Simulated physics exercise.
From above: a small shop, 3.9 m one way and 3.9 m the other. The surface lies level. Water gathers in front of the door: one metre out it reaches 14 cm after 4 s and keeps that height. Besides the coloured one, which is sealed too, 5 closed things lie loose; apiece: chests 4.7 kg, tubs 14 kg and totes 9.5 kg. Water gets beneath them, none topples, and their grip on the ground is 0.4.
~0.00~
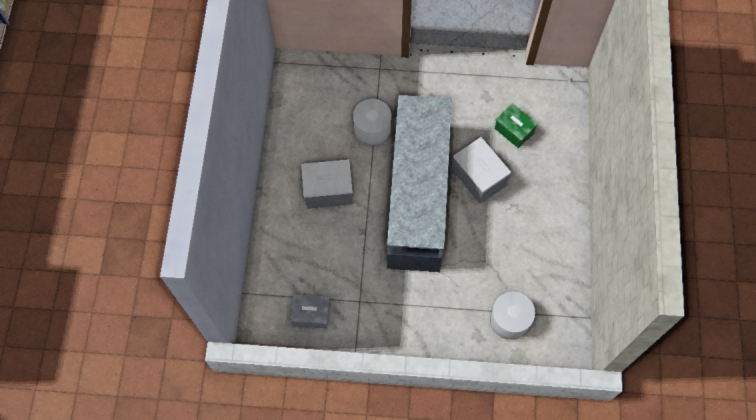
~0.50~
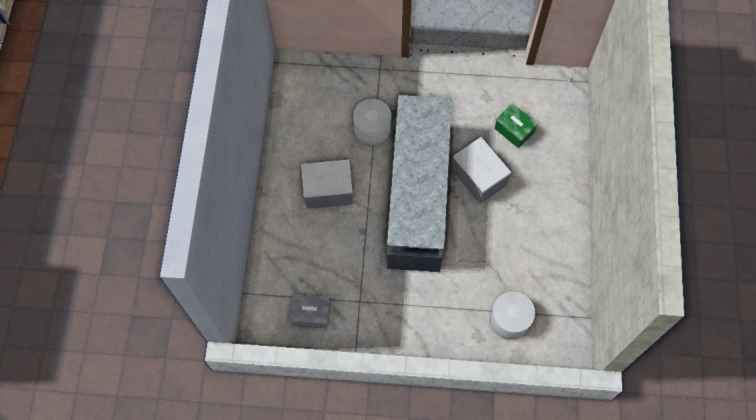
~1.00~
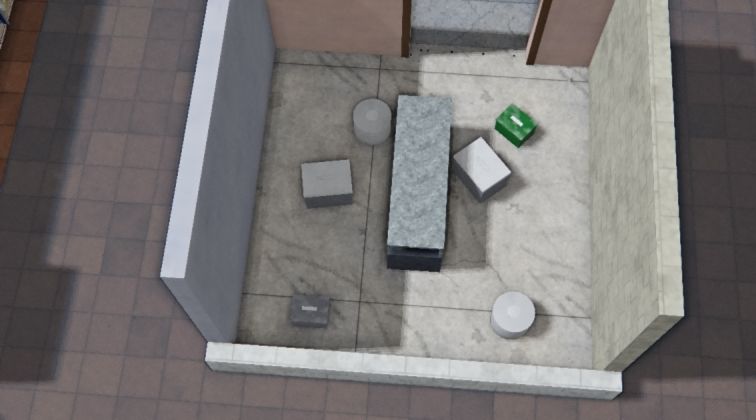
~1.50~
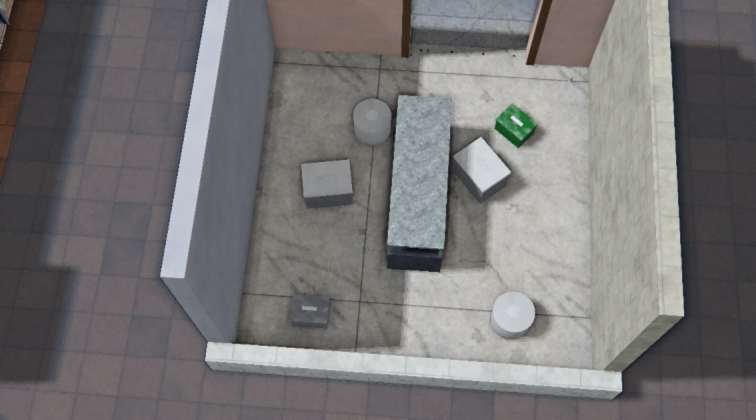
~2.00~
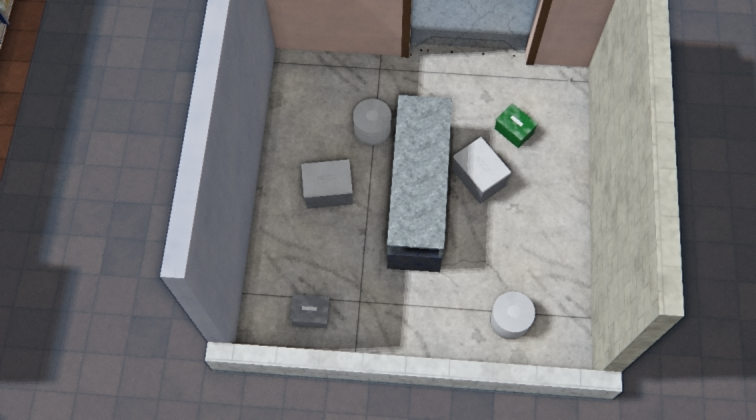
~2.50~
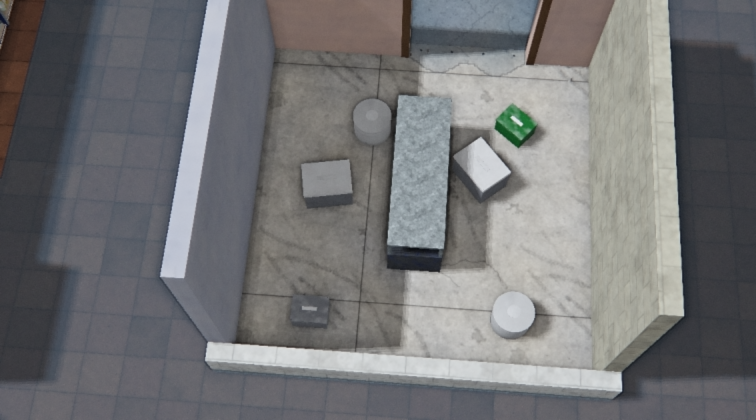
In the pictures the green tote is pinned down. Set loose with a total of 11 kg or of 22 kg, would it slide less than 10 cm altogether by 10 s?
I expect that only the higher weight holds it.
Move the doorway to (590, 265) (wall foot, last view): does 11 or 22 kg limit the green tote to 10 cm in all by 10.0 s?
Then the lower weight is enough.
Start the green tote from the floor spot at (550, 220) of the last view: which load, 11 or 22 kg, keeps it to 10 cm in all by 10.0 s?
It takes the larger.
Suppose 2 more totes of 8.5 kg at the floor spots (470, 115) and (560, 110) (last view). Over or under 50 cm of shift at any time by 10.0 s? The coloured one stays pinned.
In that order: Past it, under.
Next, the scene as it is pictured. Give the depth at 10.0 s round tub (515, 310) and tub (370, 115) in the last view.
Roughly 8 and 5 cm.
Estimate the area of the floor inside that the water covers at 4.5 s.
About 3.0 m2.
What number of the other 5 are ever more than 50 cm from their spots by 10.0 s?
1 of them.
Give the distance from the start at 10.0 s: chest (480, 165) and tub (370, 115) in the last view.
In that order: 200 cm, 0 cm.
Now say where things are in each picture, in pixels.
The first frame shows the green tote at (517, 121), on the bottom; water covers 0.0 m2; 0 of 6 have shifted.
The second frame shows the green tote at (517, 121), on the bottom; water covers 0.0 m2; 0 of 6 have shifted.
The third frame shows the green tote at (517, 121), on the bottom; 0.0 m2 under water; 0 of 6 have shifted.
The fourth frame shows the green tote at (517, 121) rests on the ground; water covers 0.0 m2; 0 of 6 have shifted.
The fifth frame shows the green tote at (517, 121) rests on the ground; water covers 0.0 m2; 0 of 6 have shifted.
The sixth frame shows the green tote at (517, 121) rests on the ground; 0.1 m2 under water; 0 of 6 have shifted.
After 3.5 s the green tote would be 0 cm from its start with 11 kg and 0 cm from its start with 22 kg; 0 cm of water round it then.
After 4.5 s the green tote would be 0 cm from its start with 11 kg and 0 cm from its start with 22 kg; 3 cm of water round it then.
After 7.0 s the green tote would be 26 cm from its start with 11 kg and 0 cm from its start with 22 kg; 5 cm of water round it then.
After 10.0 s the green tote would be 36 cm from its start with 11 kg and 0 cm from its start with 22 kg; 5 cm of water round it then.
